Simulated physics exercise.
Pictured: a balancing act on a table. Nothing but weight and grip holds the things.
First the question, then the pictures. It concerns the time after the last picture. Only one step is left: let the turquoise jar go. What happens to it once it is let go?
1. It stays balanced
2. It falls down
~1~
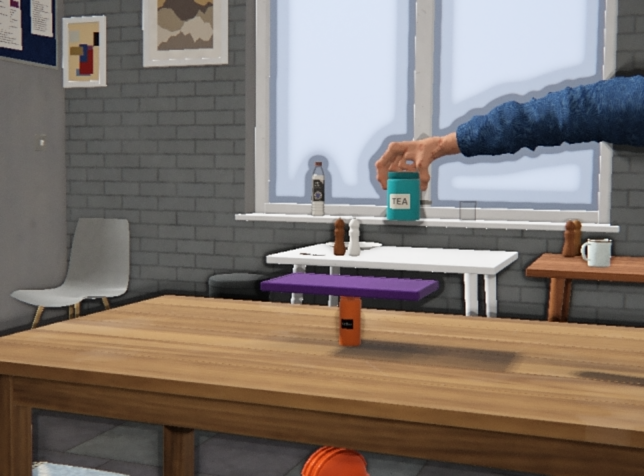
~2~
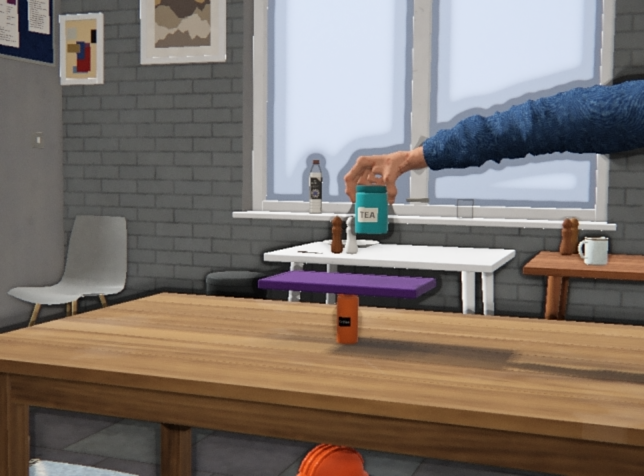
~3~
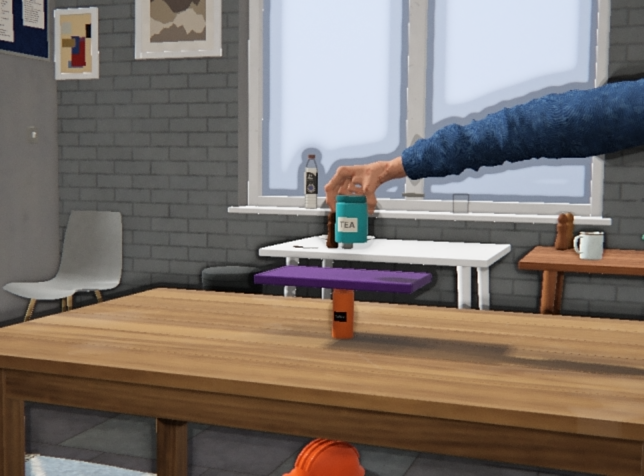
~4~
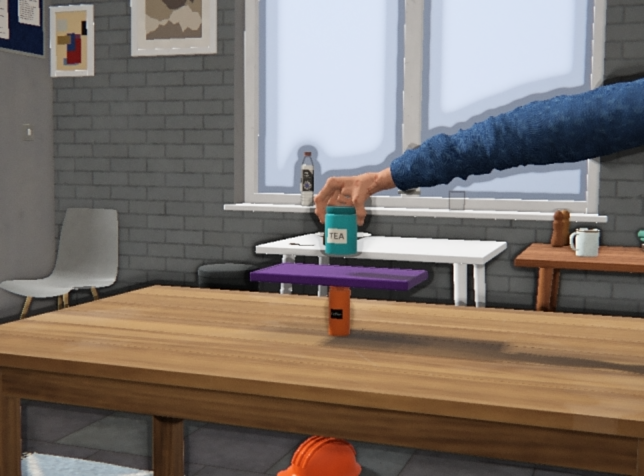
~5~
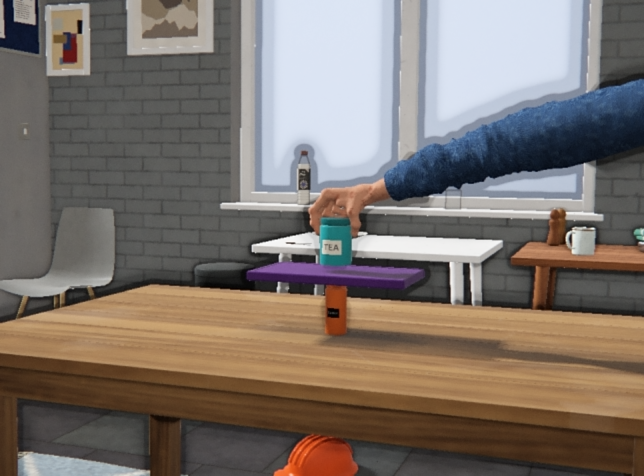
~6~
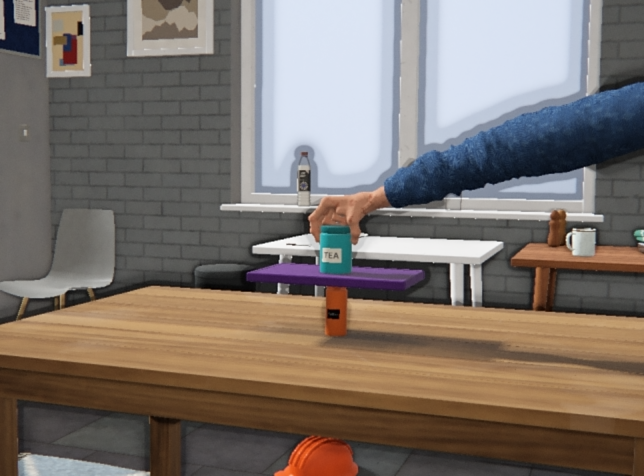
Option 1: It stays balanced.
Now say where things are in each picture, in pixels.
In the first frame, coming down; turquoise jar (404, 196); purple lid (351, 286).
In the second frame, coming down; turquoise jar (372, 209); purple lid (348, 284).
In the third frame, coming down; turquoise jar (352, 219); purple lid (344, 279).
In the fourth frame, coming down; turquoise jar (341, 230); purple lid (340, 276).
In the fifth frame, coming down; turquoise jar (336, 241); purple lid (337, 275).
In the sixth frame, set down, still held; turquoise jar (336, 249); purple lid (337, 276).
Then, 0.20 s past the last view, nothing moves.
Then, 0.40 s past the last view, turquoise jar resting near (336, 249).
Finally, all 3 still in place. Final places as the last picture's camera would see them, turquoise jar near (336, 249). The stack stays up.
